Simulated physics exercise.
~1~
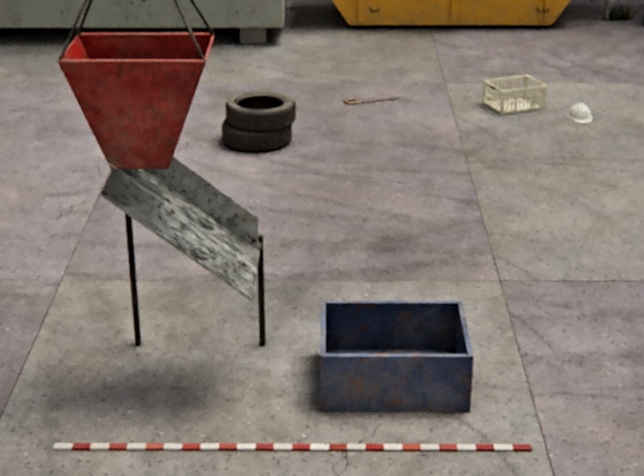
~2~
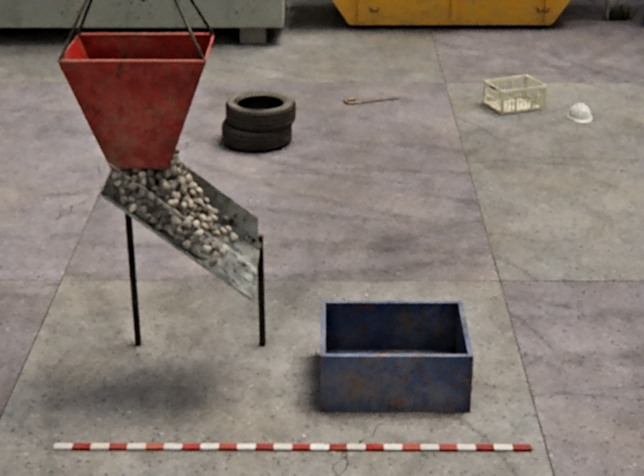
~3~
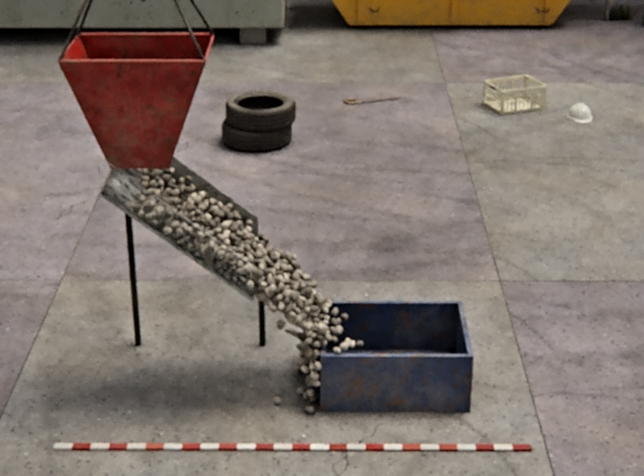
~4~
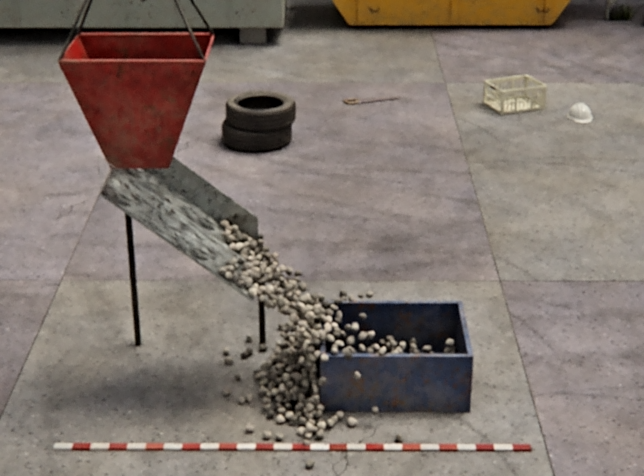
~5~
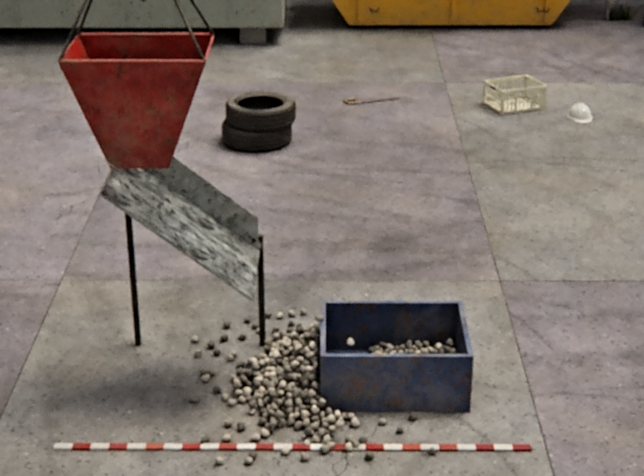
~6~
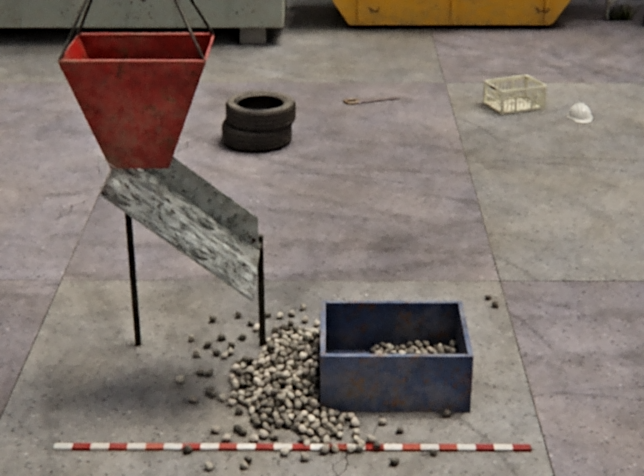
On a stained concrete yard floor, a red skip hangs still above a tilted steel chute on thin black legs, with a rusty blue bin below to the right. Pale and grey stones drop from the bottom of the skip and spread down the chute. They pour off its lower end toward the near left edge of the bin, some going in and many falling short. The chute empties as stones pile up and scatter across the striped staff. Most finish heaped left of the bin, a smaller share lies inside, and a few strays rest in front and beyond.
